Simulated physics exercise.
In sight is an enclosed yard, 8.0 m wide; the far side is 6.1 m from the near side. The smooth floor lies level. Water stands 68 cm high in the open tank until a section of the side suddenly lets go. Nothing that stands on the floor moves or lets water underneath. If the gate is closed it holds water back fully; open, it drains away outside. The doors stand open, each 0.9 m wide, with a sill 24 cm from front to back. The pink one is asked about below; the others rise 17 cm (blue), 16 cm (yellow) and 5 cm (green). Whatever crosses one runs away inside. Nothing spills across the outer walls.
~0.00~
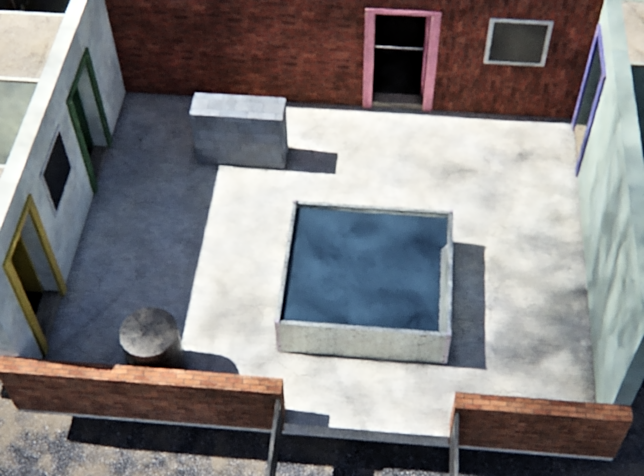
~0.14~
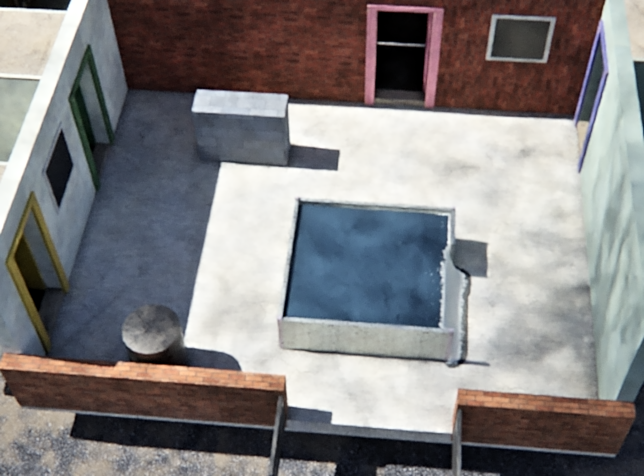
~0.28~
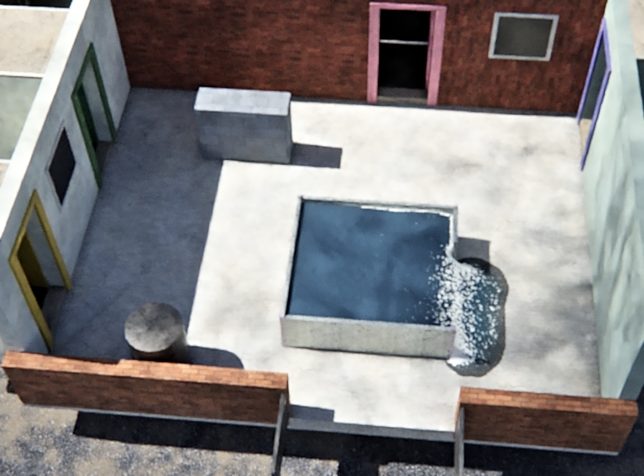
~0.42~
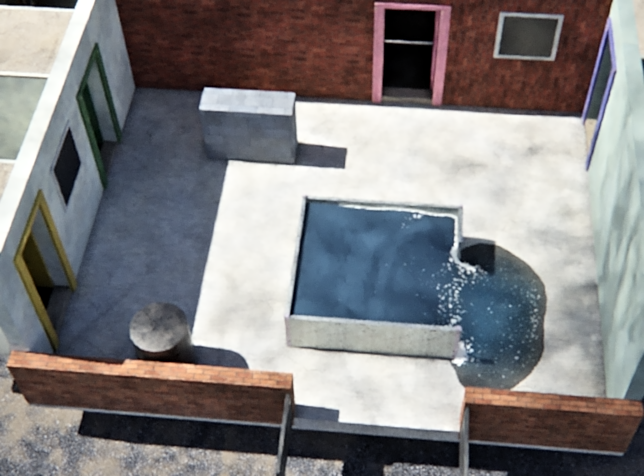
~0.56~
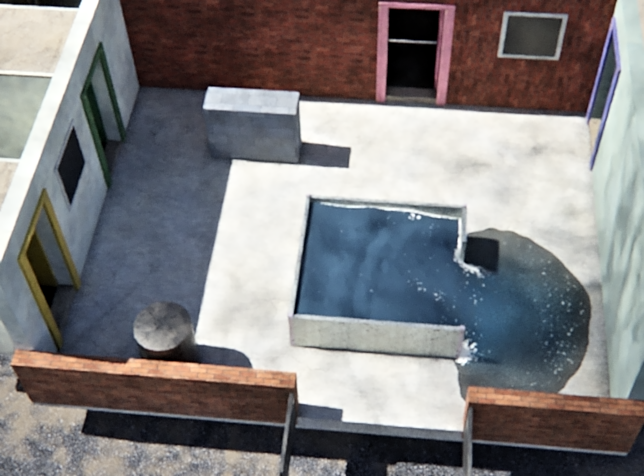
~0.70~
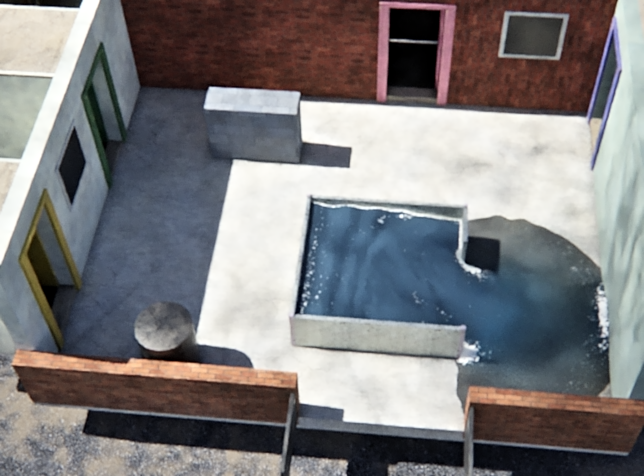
The clip opens on a walled yard seen from above, with dark blue water lying still in a square open tank. The tank's right side gives way, and water pours through the gap in a white froth, then spreads across the pale floor in a widening, rounded pool that reaches the right wall.
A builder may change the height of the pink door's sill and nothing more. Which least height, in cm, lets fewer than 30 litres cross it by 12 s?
At least 6 cm or so.
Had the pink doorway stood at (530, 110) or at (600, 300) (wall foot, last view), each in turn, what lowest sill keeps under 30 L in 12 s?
About 18 and 35 cm.
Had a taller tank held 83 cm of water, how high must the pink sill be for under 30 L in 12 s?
About 8.0 cm.
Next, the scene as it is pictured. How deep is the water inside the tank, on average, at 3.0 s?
Roughly 27 cm on average.
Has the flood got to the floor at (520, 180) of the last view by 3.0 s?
It is flooded.
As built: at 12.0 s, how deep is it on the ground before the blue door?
Roughly 8.5 cm deep.
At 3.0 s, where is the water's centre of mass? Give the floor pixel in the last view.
Near (479, 298).
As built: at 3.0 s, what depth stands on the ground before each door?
Depths in cm: Pink 0, blue 6, yellow 0, green 0.
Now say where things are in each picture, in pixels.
The first picture shows still water, 68 cm deep, in the open tank at (368, 268); the pink door at (400, 66) is dry.
In the second picture, the front is at (462, 355), 0.3 m from the gap at (447, 306); 0.3 m2 of floor is wet, 68 cm left at the back.
In the third picture, the front is at (501, 298), 0.8 m from the gap at (449, 305); 1.2 m2 of floor is wet, 68 cm left at the back.
In the fourth picture, water pours out at (454, 306) and has run 1.3 m, to (542, 297); about 9 cm deep outside, 68 cm at the back.
In the fifth picture, the gap is at (458, 305), the front 1.9 m out at (584, 320); the back of the open tank holds 68 cm.
In the sixth picture, the front is at (610, 374), 2.2 m from the gap at (459, 305); 5.9 m2 of floor is wet, 62 cm left at the back; 3.2 m in a straight line remain to the pink door at (414, 59).
After 1.4 s water covers 15 % of the floor, deepest (54 cm) near (609, 415); it has not reached the pink door.
After 3.0 s water covers 35 % of the floor, deepest (37 cm) near (609, 427); it has not reached the pink door.
After 12.0 s water covers 100 % of the floor, deepest (17 cm) near (148, 389); 7 cm at the pink door, 0 litres in over its 12 cm sill.
At the pink door as built, the water arrived by 3.4 s and peaked near 12 cm at 4.6 s.
Run again over the same 12 s with other heights there, 45 litres in over 5 cm, 18 litres over 7 cm. The limit of 30 litres is kept from about 6 cm up.
